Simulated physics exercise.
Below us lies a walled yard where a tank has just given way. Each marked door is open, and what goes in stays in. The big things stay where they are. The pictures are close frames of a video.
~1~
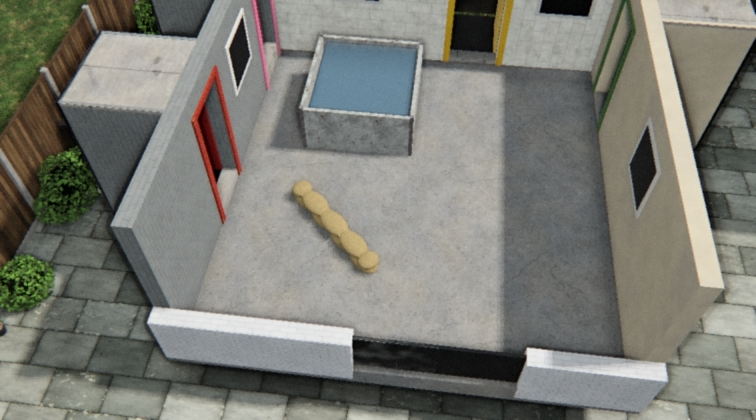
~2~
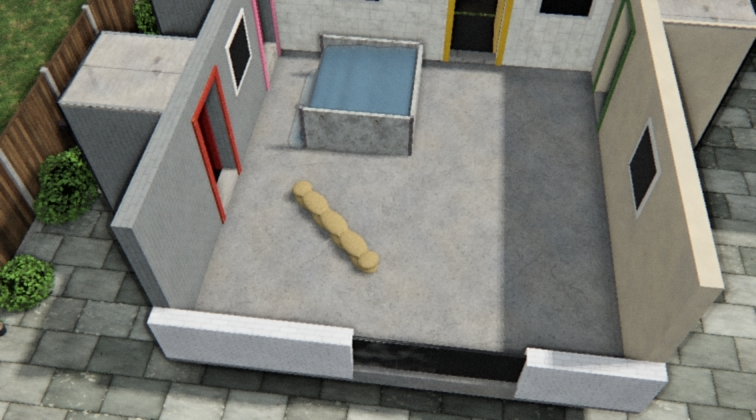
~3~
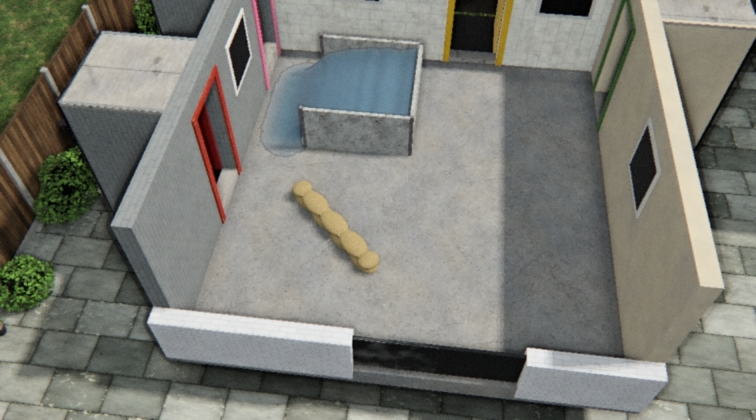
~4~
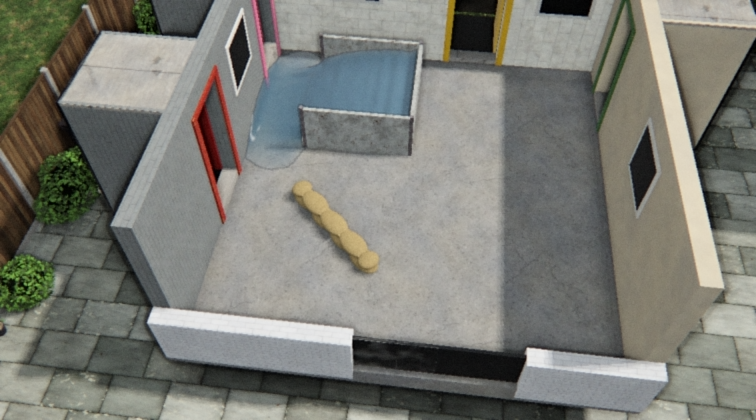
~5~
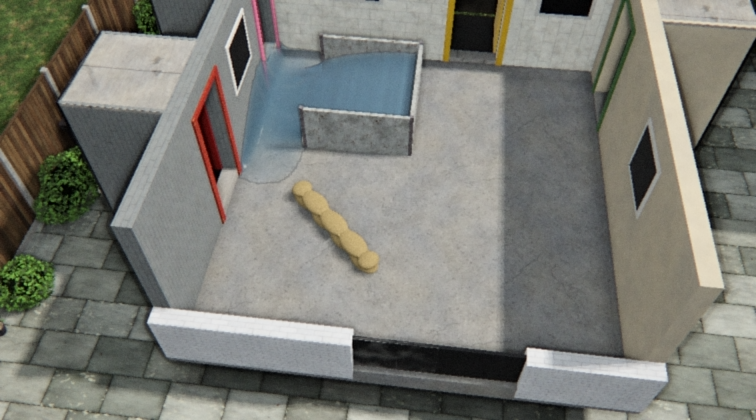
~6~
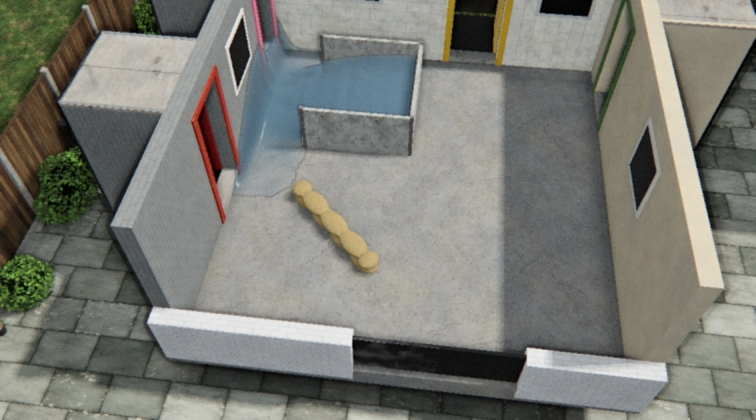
The footage shows a walled yard with a square tank whose left side opens, releasing water that spreads left to the grey wall, then along it past the red-framed doorway toward the viewer, while a row of tan sacks stays still.
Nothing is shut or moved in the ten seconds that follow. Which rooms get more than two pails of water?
In the end: The pink door floods; the yellow door holds within the limit; the green door floods; the red door holds within the limit.
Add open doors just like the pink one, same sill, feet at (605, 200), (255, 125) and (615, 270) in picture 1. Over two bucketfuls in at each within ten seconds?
In that order: Holds, is over, keeps below it.
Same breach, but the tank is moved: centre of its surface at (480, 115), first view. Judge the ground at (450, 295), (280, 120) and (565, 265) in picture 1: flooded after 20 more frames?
In that order: Covered, awash, not flooded.
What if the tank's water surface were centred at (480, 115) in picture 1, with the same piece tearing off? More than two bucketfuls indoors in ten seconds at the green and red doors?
Then: The green one is over, the red one lets more in.
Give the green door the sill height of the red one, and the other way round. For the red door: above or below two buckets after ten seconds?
In short: Red door floods.
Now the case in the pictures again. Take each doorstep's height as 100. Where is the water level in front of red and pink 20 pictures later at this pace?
Roughly 60 per cent, then 60 per cent.
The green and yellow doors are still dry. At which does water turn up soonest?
I say the yellow door.
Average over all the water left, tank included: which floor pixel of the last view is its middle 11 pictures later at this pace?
I would point to (317, 126).
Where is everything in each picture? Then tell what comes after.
The first picture shows the tank at (364, 78) is whole and still.
In the second picture, the front is at (301, 148), out from the gap at (316, 94).
In the third picture, water pours out at (316, 98) and has run to (304, 66).
In the fourth picture, water pours out at (316, 99) and has run to (278, 60).
In the fifth picture, water pours out at (316, 99) and has run to (240, 175).
In the sixth picture, water pours out at (316, 100) and has run to (234, 191).
A moment on, water covers 20 % of the floor; the pink door over two buckets in, the yellow door not reached, the green door not reached, the red door wet at the sill, nothing in.
Next, water covers 35 % of the floor; the pink door far over two buckets in, the yellow door wet at the sill, nothing in, the green door not reached, the red door wet at the sill, nothing in.
Then, water covers 55 % of the floor; the pink door far over two buckets in, the yellow door under two buckets in, the green door over two buckets in, the red door under two buckets in.
Later, water covers 85 % of the floor; the pink door far over two buckets in, the yellow door under two buckets in, the green door far over two buckets in, the red door under two buckets in.
In the end, water covers 95 % of the floor; the pink door far over two buckets in, the yellow door under two buckets in, the green door far over two buckets in, the red door under two buckets in.
